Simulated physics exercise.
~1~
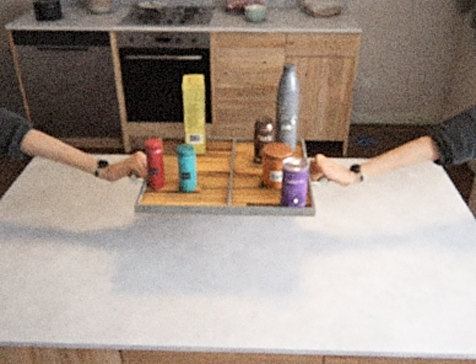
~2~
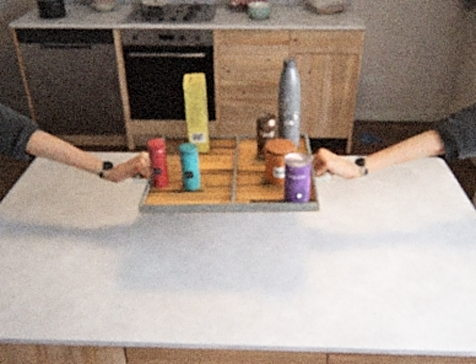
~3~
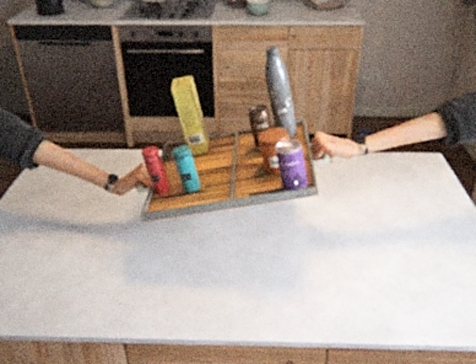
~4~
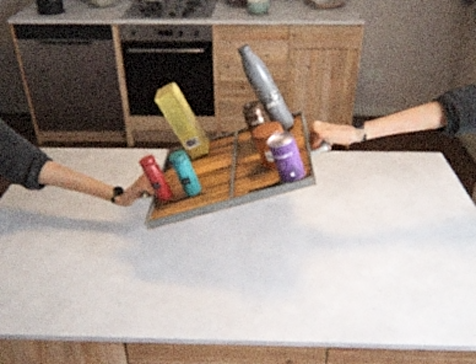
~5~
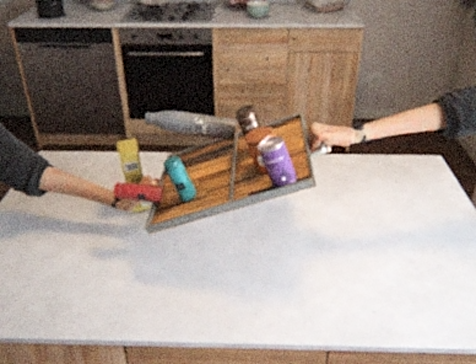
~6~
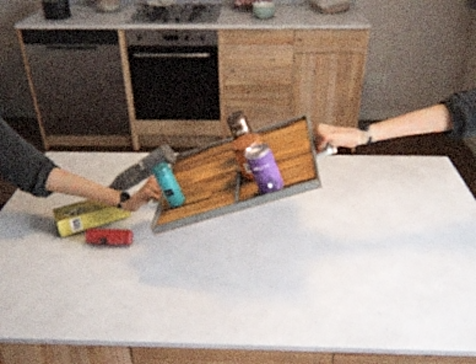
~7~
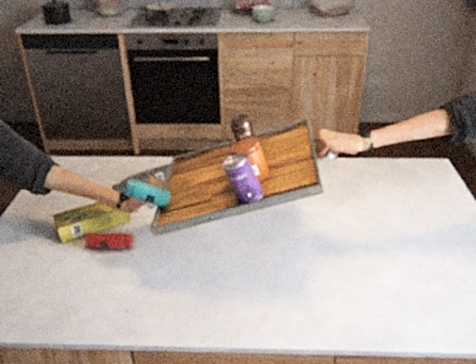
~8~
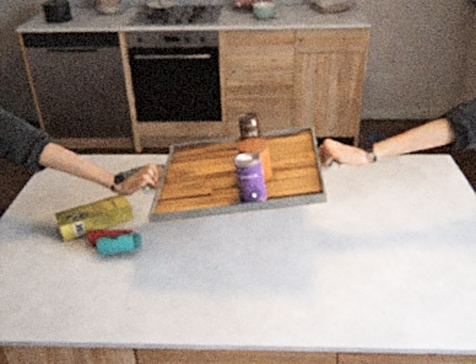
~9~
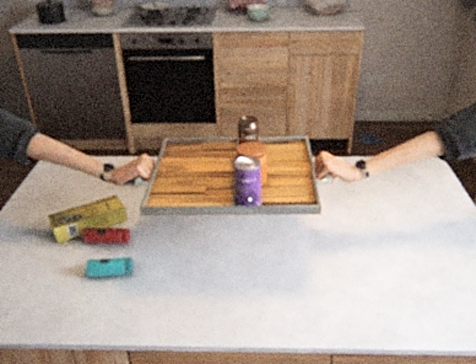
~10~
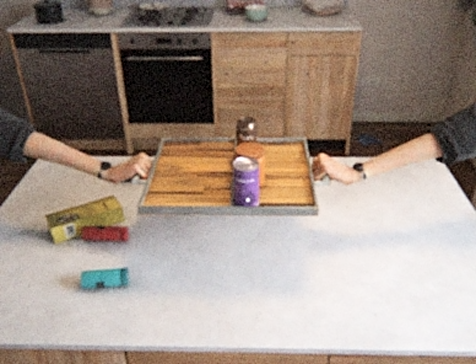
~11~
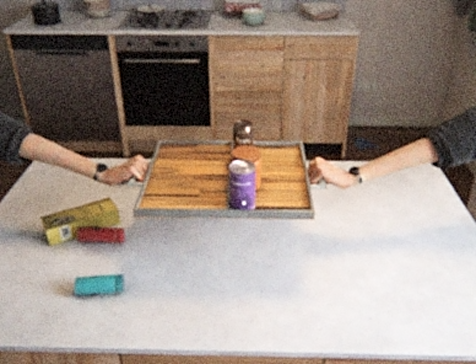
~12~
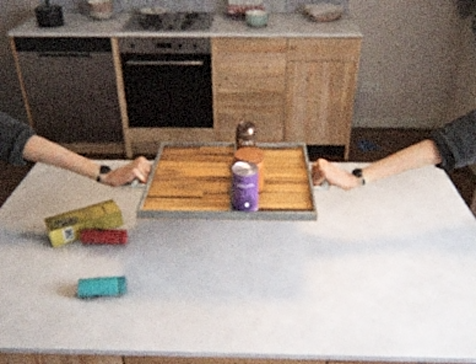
Two hands tilting a wooden tray leftward, spilling the yellow carton, grey bottle, red and turquoise shakers, then levelling it with three containers left.
